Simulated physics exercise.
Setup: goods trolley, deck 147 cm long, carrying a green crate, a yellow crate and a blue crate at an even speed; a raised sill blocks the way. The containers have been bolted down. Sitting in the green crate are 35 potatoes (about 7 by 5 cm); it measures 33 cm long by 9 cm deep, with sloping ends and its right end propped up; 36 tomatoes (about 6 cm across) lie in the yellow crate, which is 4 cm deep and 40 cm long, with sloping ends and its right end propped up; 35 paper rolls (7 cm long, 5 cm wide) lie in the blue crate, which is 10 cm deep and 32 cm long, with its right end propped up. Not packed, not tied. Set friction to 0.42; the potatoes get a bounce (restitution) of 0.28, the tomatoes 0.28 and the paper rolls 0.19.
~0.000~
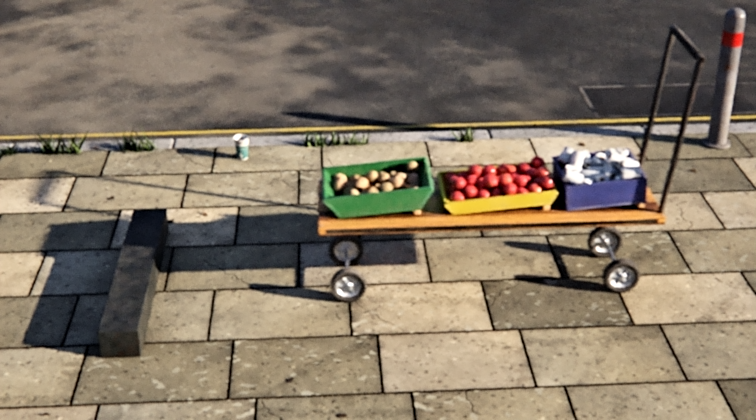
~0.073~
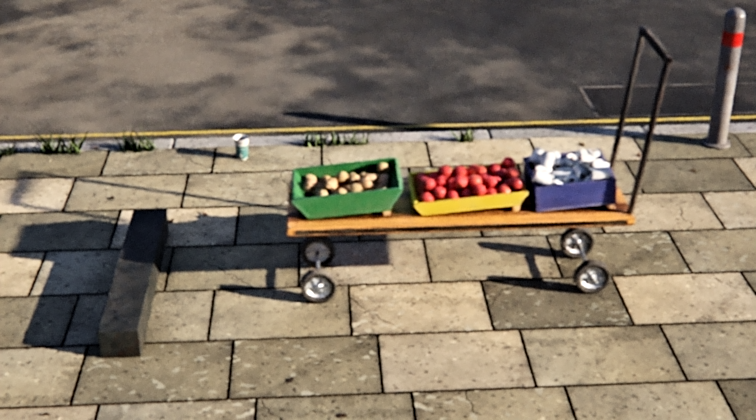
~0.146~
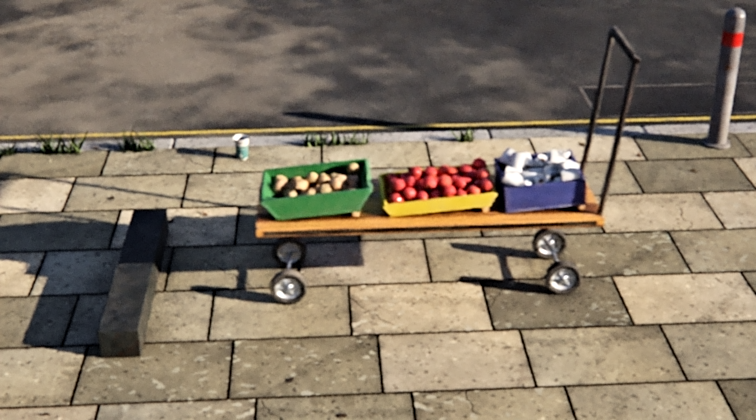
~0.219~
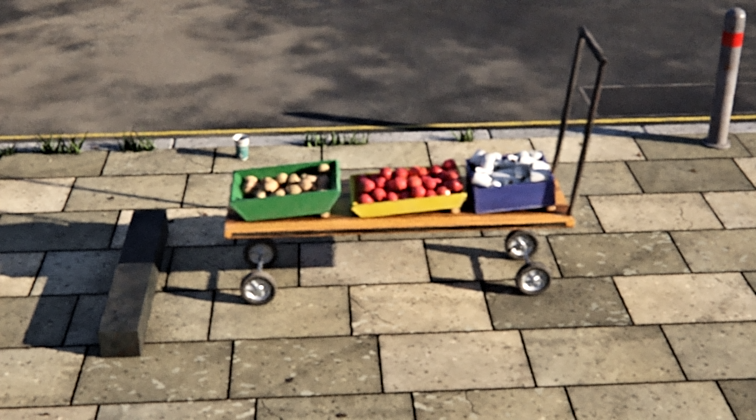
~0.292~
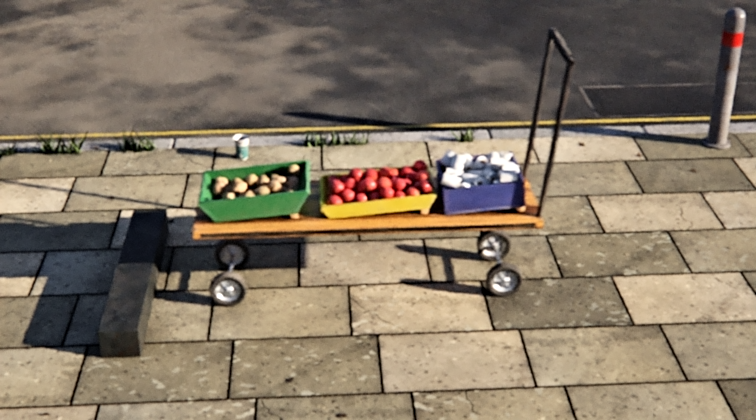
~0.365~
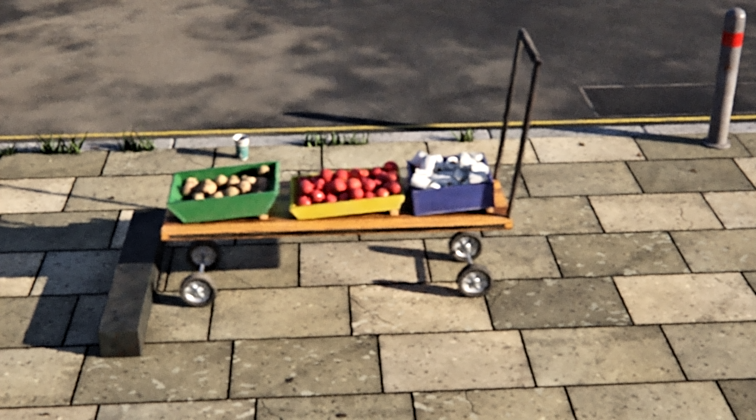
A flat wooden trolley carrying potatoes in a green crate, tomatoes in a yellow one and white paper rolls in a blue one rolled steadily left across the paving, drawing close to a raised sill.
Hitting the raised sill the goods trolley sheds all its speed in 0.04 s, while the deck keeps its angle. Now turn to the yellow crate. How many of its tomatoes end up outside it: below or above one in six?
A sixth is surpassed.
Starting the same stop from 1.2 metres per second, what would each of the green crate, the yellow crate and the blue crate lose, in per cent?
In that case the green crate sheds 0 per cent of its load, the yellow crate 10 per cent, and the blue crate 10 per cent.
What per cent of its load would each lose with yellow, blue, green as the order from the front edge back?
Green crate 10 %, yellow crate 30 %, blue crate 20 %.
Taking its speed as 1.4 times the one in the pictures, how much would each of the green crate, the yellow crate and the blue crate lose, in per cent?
Then green crate 20, yellow crate 40, blue crate 30 per cent.
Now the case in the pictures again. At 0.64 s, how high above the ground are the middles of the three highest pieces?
I'd put it close to 60 cm.
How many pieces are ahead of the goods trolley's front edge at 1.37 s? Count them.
Roughly 2 pieces.
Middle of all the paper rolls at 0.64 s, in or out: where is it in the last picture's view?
Roughly at (409, 179).
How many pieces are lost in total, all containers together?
About 18 pieces.
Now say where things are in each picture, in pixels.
In the first picture (each is followed by its nearest rim corner in this view), yellow crate, (447, 203); green crate, (325, 199); 78 cm short of the stop; none out.
In the second picture, yellow crate, (416, 204); green crate, (294, 199); 65 cm short of the stop.
In the third picture, yellow crate, (385, 205); green crate, (263, 200); 52 cm short of the stop.
In the fourth picture, yellow crate, (354, 206); green crate, (231, 201); 39 cm short of the stop.
In the fifth picture, yellow crate, (323, 207); green crate, (200, 202); 26 cm short of the stop.
In the sixth picture, yellow crate, (292, 208); green crate, (168, 203); 13 cm short of the stop; none out.
After 0.42 s, contact.
After 0.52 s, green crate 35 in, 0 out, yellow crate 35 in, 1 out and blue crate 32 in, 3 out.
After 0.64 s, green crate 34 in, 1 out, yellow crate 30 in, 6 out and blue crate 31 in, 4 out.
After 0.87 s, green crate 33 in, 2 out, yellow crate 26 in, 10 out and blue crate 30 in, 5 out.
Outcome (at 1.37 s), green crate 33 in, 2 out, yellow crate 26 in, 10 out and blue crate 29 in, 6 out. Asked share, 10 of 36, 28 per cent.
